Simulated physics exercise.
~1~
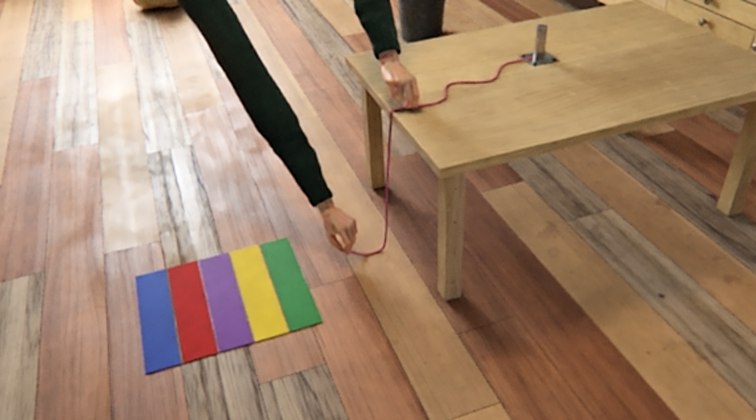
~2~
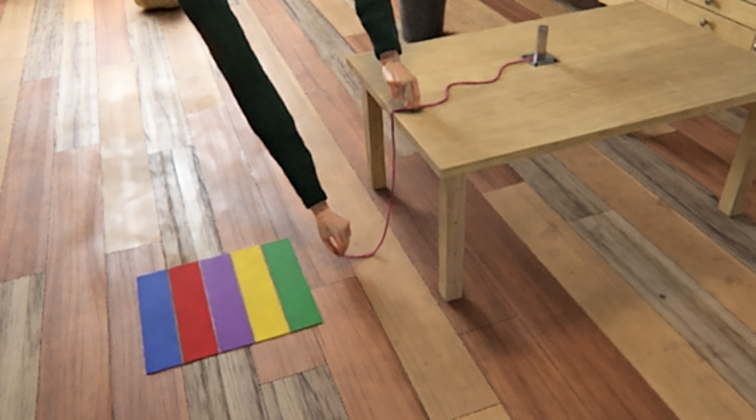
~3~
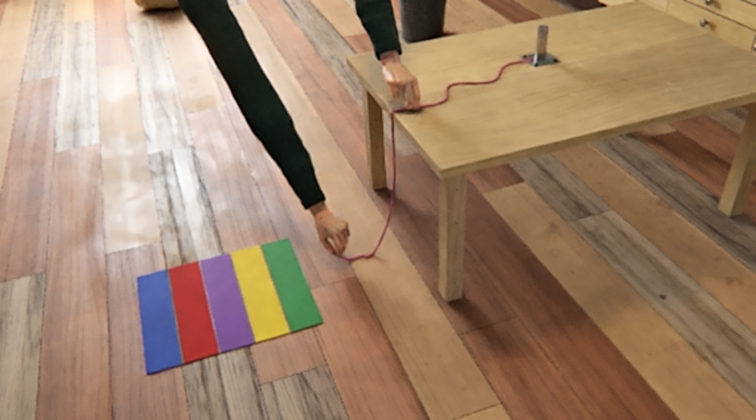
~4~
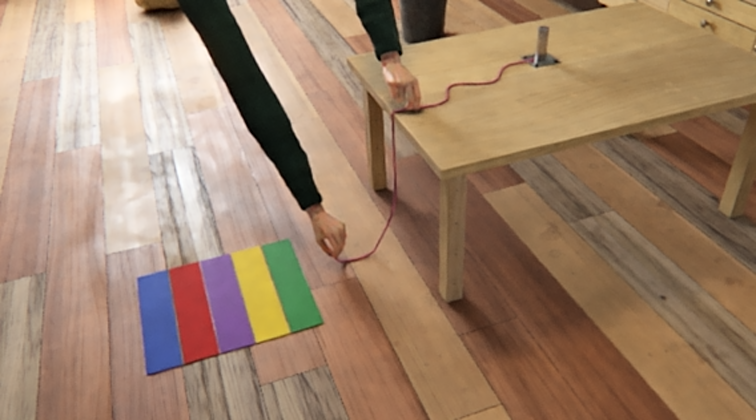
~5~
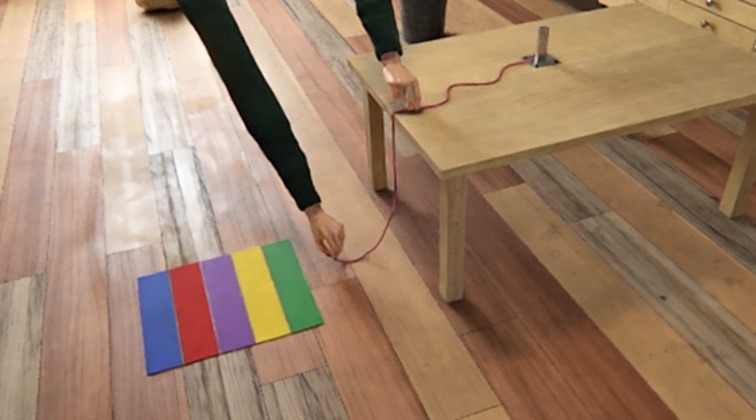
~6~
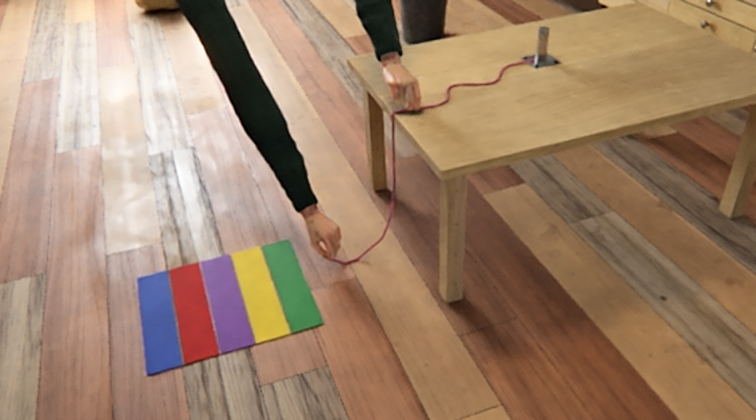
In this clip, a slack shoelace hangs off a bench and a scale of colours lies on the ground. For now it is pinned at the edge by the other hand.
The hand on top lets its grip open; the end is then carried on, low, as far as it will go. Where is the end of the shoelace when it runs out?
Above the purple strip.
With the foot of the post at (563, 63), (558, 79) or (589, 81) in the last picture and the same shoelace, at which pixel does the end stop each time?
First close to (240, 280), next close to (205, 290), last close to (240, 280).
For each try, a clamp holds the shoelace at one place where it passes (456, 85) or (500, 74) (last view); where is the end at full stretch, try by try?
Per try (px): (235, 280), (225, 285).
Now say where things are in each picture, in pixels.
The first picture shows end (344, 251); green (300, 309); yellow (266, 319); purple (232, 329); red (197, 339); blue (161, 349).
The second picture shows end (338, 253); shoelace through (508, 64) (471, 83) (437, 104) (393, 134) (392, 191) (380, 244).
The third picture shows end (337, 254).
The fourth picture shows end (333, 255); shoelace through (508, 65) (472, 84) (438, 105) (393, 135) (395, 192) (378, 244).
The fifth picture shows end (332, 256).
The sixth picture shows end (328, 257); shoelace through (508, 66) (472, 84) (438, 105) (393, 136) (394, 193) (376, 244).
Soon after, end near (275, 272); over green.
Then, end near (241, 281); over yellow.
At full stretch, end near (219, 286); over purple. It halts on the purple strip.
